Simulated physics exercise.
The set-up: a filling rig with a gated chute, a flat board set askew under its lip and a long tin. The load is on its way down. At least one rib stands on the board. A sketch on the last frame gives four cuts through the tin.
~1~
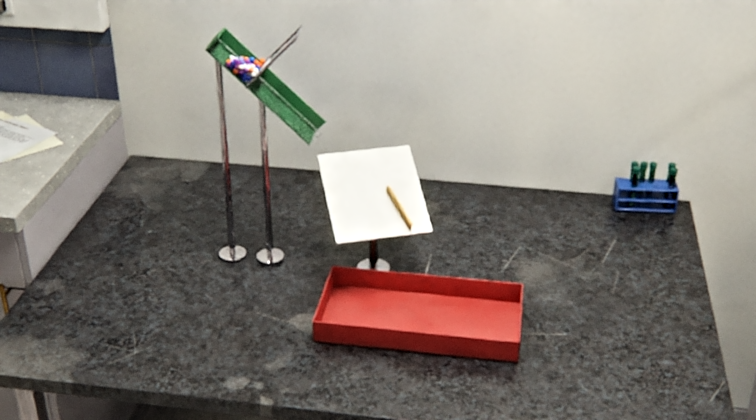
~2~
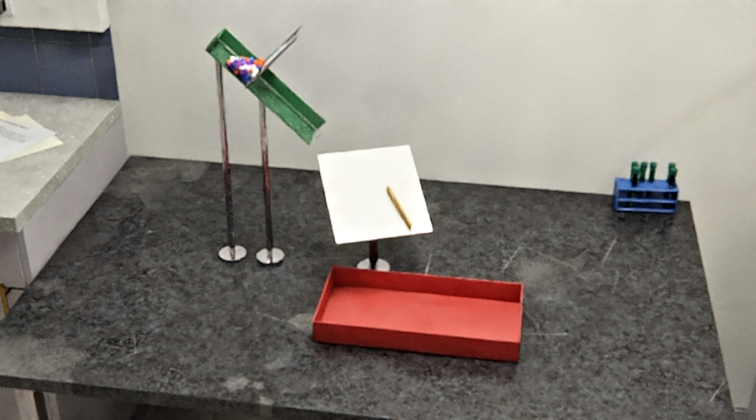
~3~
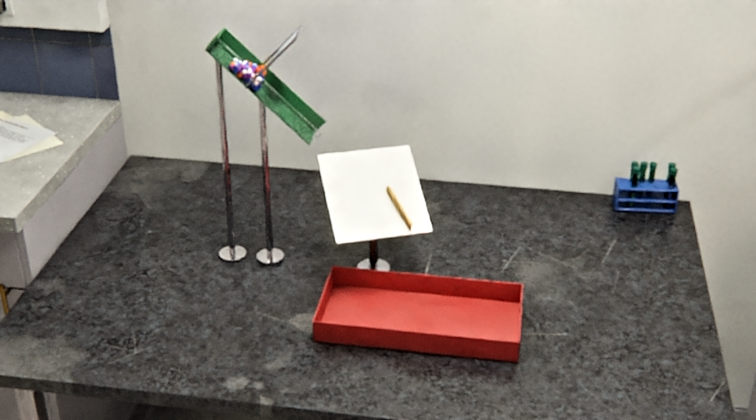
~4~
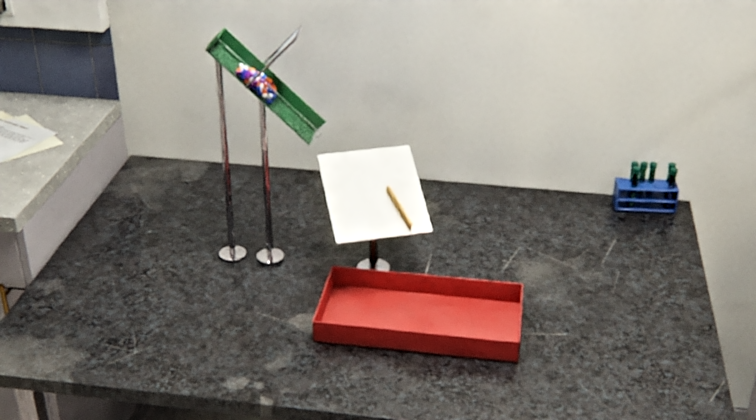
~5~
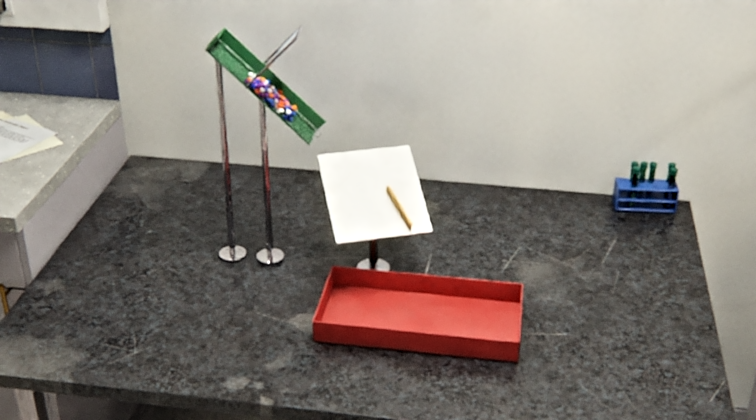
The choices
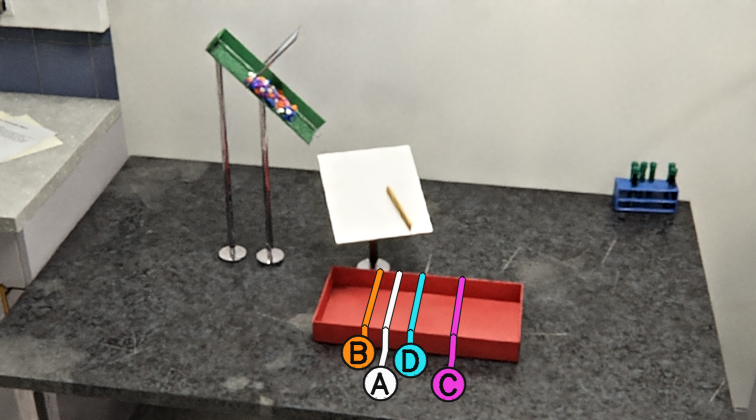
On a dark lab bench, a gate lifting in a green chute and colourful beads sliding down toward a tilted white board.
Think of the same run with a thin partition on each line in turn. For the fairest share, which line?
D works best here.
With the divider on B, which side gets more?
Right.
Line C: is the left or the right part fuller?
The left side.
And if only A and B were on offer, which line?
It is A.
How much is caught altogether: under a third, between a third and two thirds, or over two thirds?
About that: Between a third and two thirds.
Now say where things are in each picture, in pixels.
The first picture shows load behind the gate (246, 68), round plastic beads; lip of the chute (312, 139), sloping fairly steeply.
The second picture shows middle of the board (374, 193), tilted fairly steeply; middle of its low edge (385, 237); of its high edge (364, 150).
The third picture shows front corners of the tin (313, 321) and (519, 342), empty; front of the load (259, 86).
The fourth picture shows middle of the load (262, 81); its front (274, 96), roughly a third of the way to the lip; rib from (388, 185) to (412, 224).
The fifth picture shows middle of the load (267, 94); its front (294, 113), roughly two thirds of the way to the lip.
On the marked copy, line A crosses the front rim at (385, 328); line B crosses the front rim at (364, 326); line C crosses the front rim at (453, 335); line D crosses the front rim at (410, 331).
Choosing A, of what is caught, roughly a quarter on the left of the divider, the larger part on the right.
Choosing B, of what is caught, just a few on the left of the divider, almost all on the right.
Choosing C, of what is caught, the larger part on the left of the divider, about a tenth on the right.
Choosing D, of what is caught, roughly a third on the left of the divider, roughly two thirds on the right.
